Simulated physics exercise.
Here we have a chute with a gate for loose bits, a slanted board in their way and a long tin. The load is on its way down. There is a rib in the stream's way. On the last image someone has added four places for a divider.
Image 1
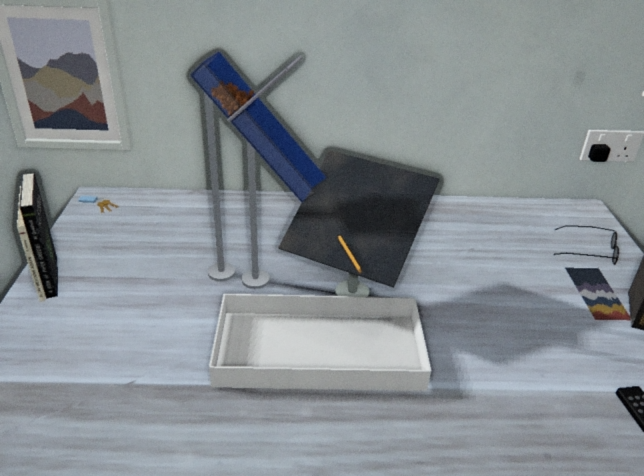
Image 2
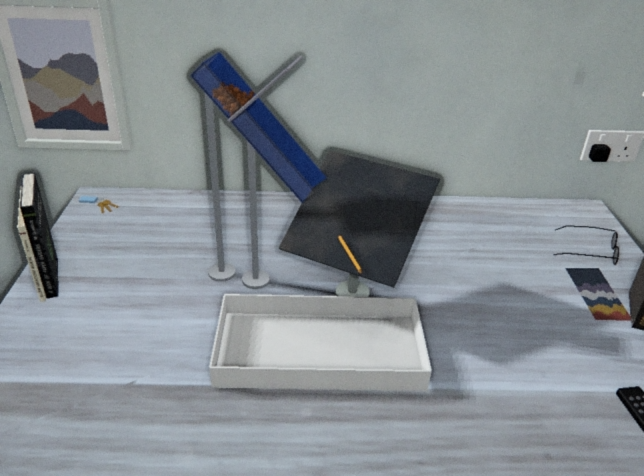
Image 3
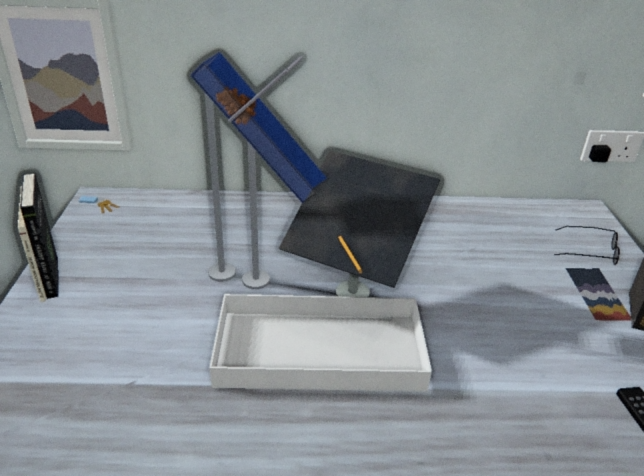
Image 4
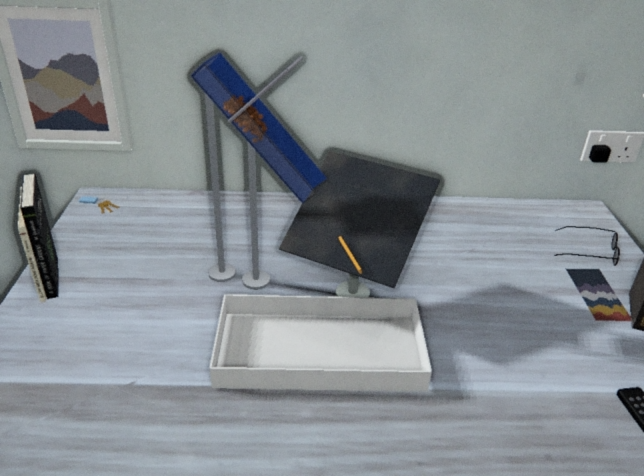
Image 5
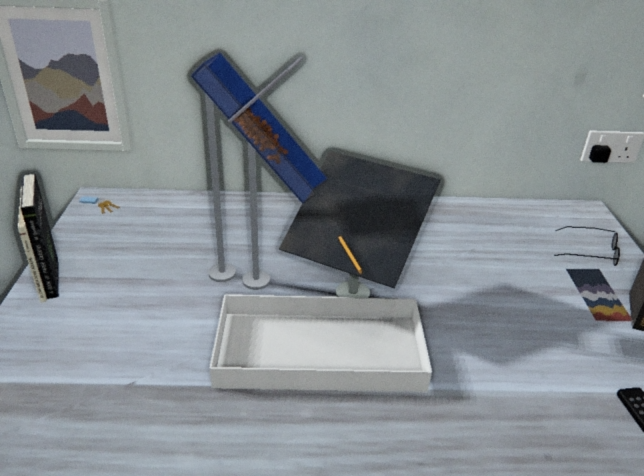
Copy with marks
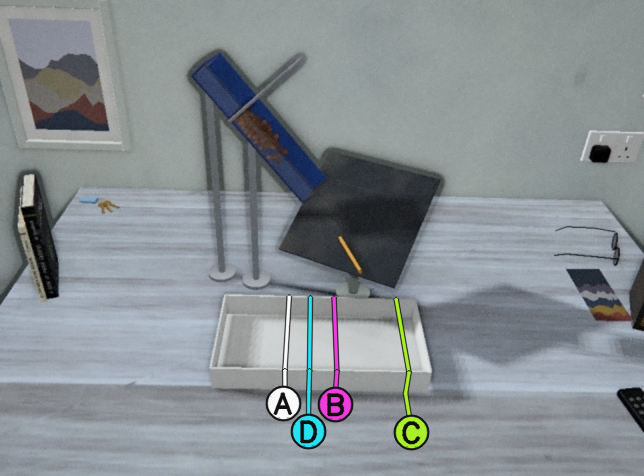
A pale wood-grain desk against a grey-green wall is seen from the front and slightly above, with a mountain print and dark books at the left and a socket, glasses and a patterned card at the right. A steep blue chute on grey rods points down toward a dark tilted board with an orange rib, above an empty white tin. Brown bits slide past the raised gate and spread partway down the chute, while everything else stays still.
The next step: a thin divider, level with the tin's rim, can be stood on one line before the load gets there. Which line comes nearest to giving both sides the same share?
I would pick line B.
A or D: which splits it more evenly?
That would be D.
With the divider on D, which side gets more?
The right side.
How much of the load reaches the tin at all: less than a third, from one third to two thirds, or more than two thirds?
About that: More than two thirds.
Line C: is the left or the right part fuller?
More lands on the left.
On the marked copy, line A crosses the front rim at (284, 369); line B crosses the front rim at (336, 370); line C crosses the front rim at (408, 371); line D crosses the front rim at (309, 370).
With A, of what is caught, a small part on the left of the divider, nearly all on the right.
With B, of what is caught, about a third on the left of the divider, about two thirds on the right.
With C, of what is caught, most on the left of the divider, a small part on the right.
With D, of what is caught, about a quarter on the left of the divider, most on the right.
